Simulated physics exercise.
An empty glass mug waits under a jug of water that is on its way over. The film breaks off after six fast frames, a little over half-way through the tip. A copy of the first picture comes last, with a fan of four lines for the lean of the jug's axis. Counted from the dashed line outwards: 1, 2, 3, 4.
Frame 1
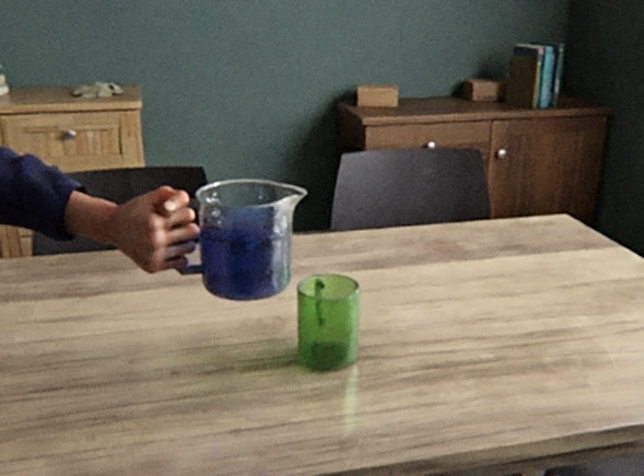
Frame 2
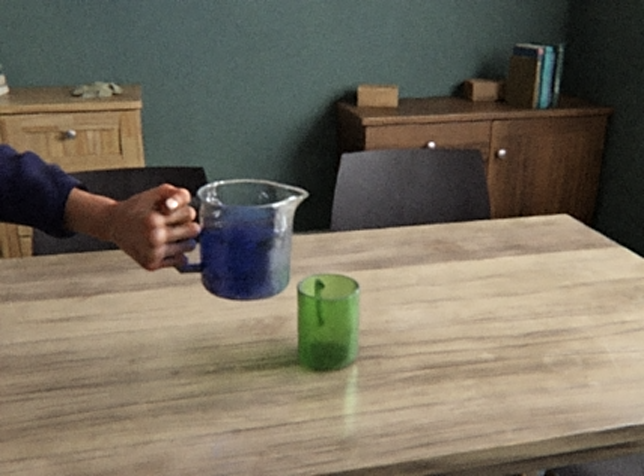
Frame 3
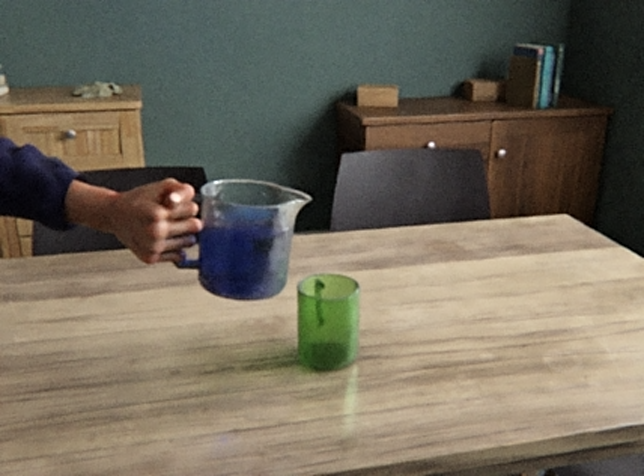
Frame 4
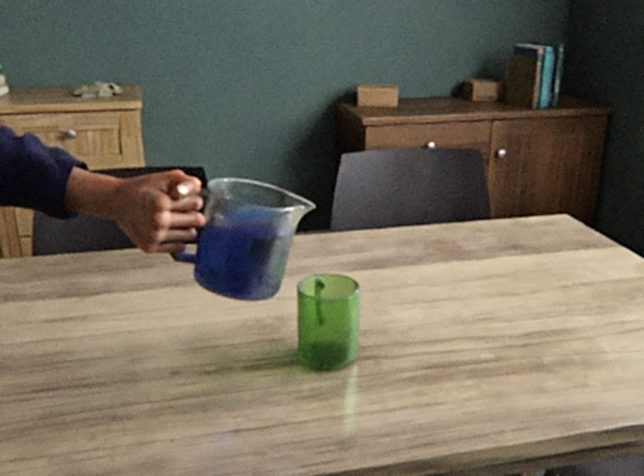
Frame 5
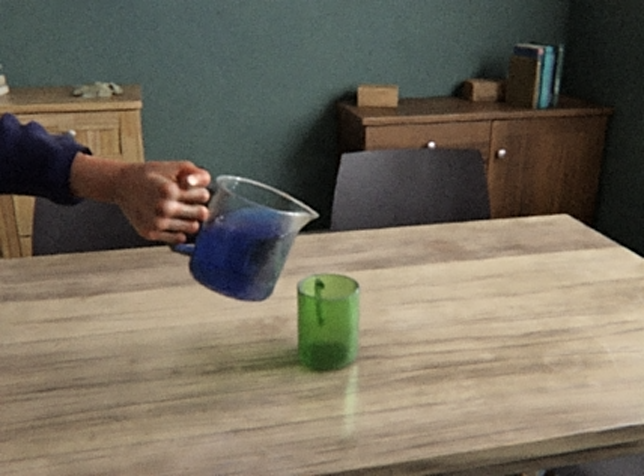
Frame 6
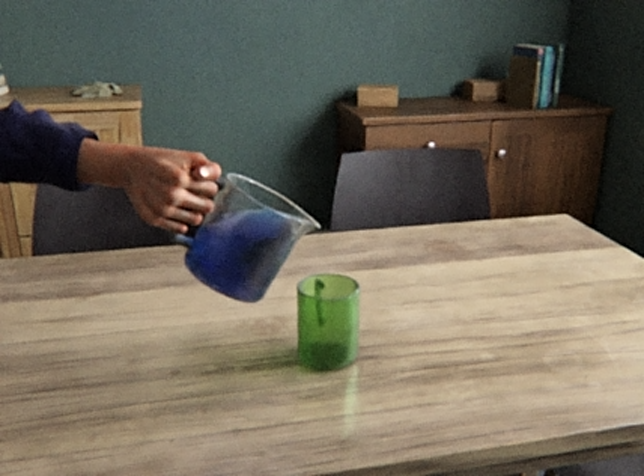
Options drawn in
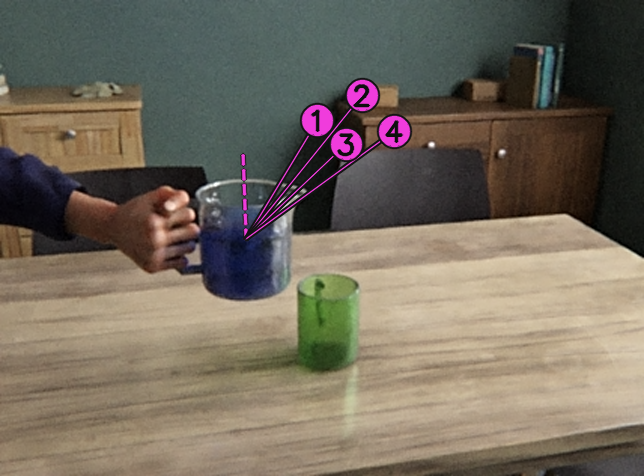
At a wooden table in a green-walled room, a hand held a clear jug of blue liquid above and left of a green glass, then gradually tilted the jug to the right.
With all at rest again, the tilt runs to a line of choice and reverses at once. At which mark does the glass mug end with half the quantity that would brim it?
It is 4.
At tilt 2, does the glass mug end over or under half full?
Under half.
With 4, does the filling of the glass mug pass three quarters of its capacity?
No, it does not.
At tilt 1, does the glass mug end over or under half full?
Under.
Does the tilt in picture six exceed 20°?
Yes.
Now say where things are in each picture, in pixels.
Upright, lip at (305, 192); rim of the glass mug round (329, 286); nothing has left yet.
Upright, lip at (306, 193); nothing has left yet.
Tipped about 6°, lip at (309, 198); nothing has left yet.
Tipped about 13°, lip at (313, 205); nothing has left yet.
Tipped about 21°, lip at (317, 215); nothing has left yet.
Tipped about 30°, lip at (319, 225); nothing has left yet.
On the marked copy, 1 at (308, 135); 2 at (351, 108); 3 at (333, 155); 4 at (380, 141).
With 1, the glass mug ends with about 5 % of what it can hold.
With 2, the glass mug ends with about 15 % of what it can hold.
With 3, the glass mug ends with about 29 % of what it can hold.
With 4, the glass mug ends with about 51 % of what it can hold.
